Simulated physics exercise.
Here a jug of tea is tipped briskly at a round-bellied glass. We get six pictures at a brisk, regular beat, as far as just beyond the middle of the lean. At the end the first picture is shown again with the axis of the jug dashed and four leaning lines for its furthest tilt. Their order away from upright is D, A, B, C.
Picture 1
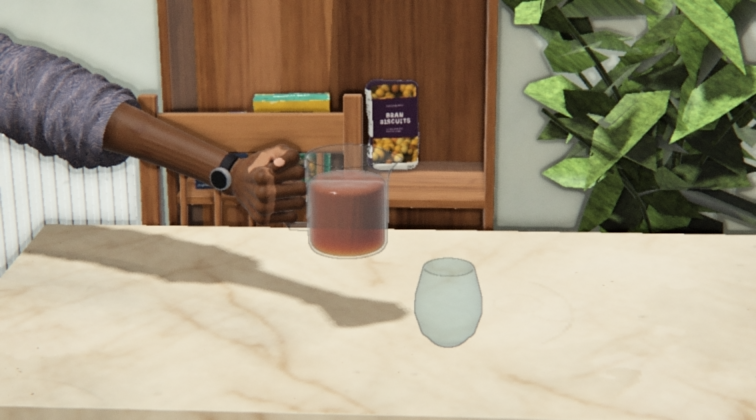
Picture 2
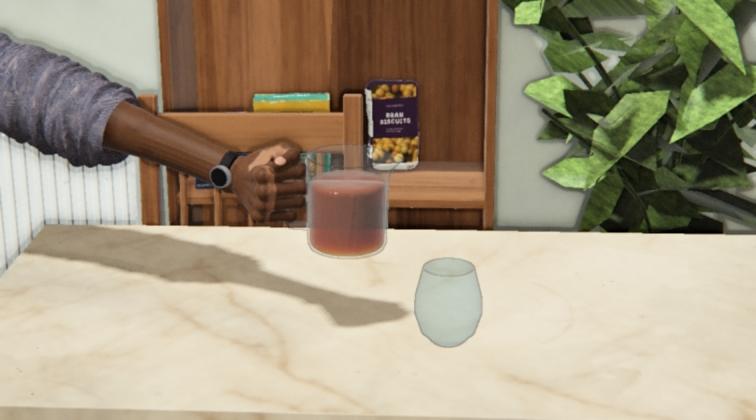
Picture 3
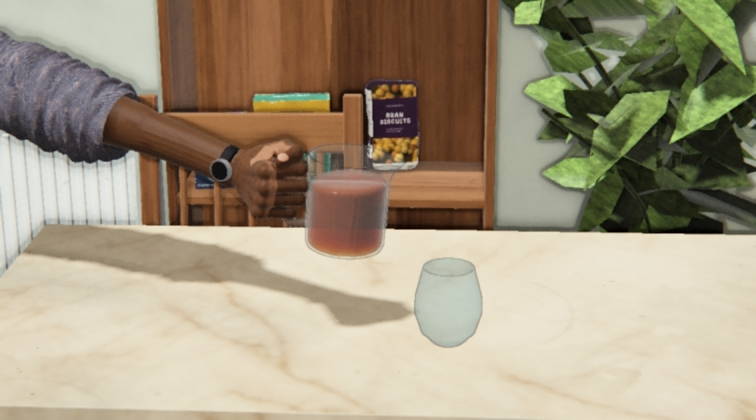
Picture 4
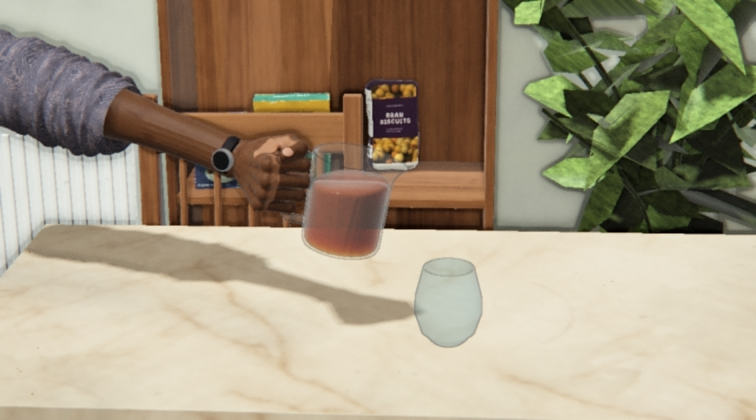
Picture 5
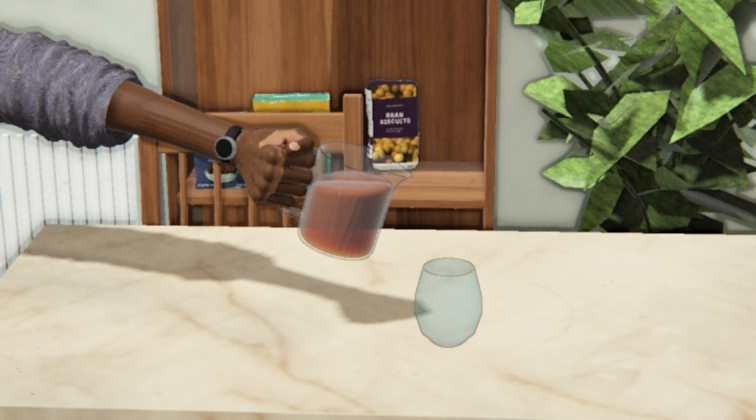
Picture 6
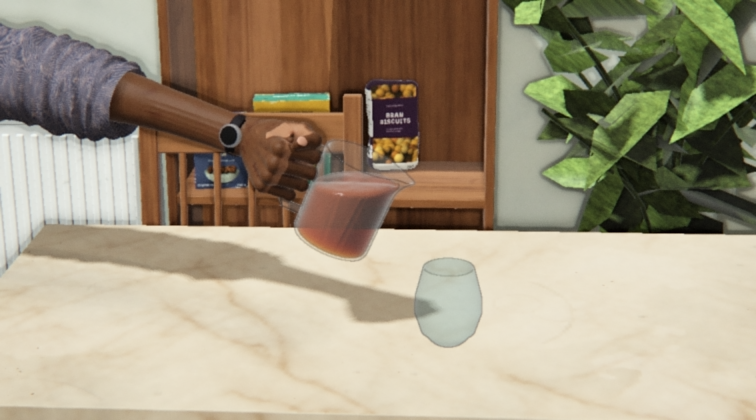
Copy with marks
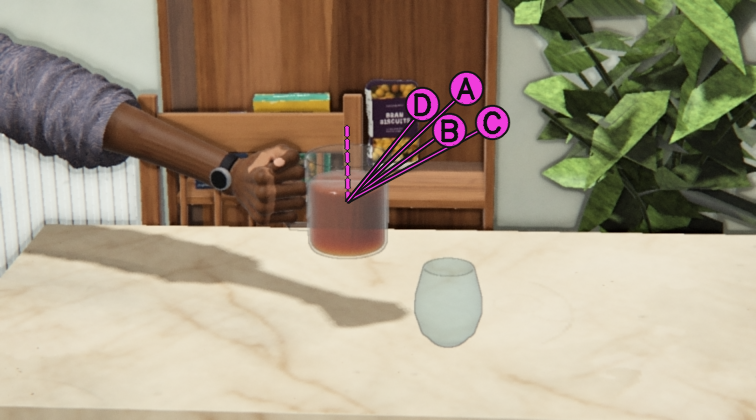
To begin with, a hand reaching in from the left holds a clear jug of reddish-brown tea upright above a pale marble counter, near an empty round-bellied glass. The hand then lifts slightly and tilts the jug rightward, gradually at first and then further, while the tea stays inside.
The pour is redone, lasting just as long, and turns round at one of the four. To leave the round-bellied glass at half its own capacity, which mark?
I would pick tilt C.
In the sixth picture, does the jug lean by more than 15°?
Yes.
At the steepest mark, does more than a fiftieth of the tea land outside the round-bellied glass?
No, it does not.
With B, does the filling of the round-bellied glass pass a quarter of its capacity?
Yes.
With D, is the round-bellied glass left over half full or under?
Under.
On the marked copy, A at (454, 100); B at (434, 139); C at (478, 131); D at (414, 119).
With A, the round-bellied glass ends with about 17 % of what it can hold.
With B, the round-bellied glass ends with about 30 % of what it can hold.
With C, the round-bellied glass ends with about 47 % of what it can hold.
With D, the round-bellied glass ends with about 7 % of what it can hold.
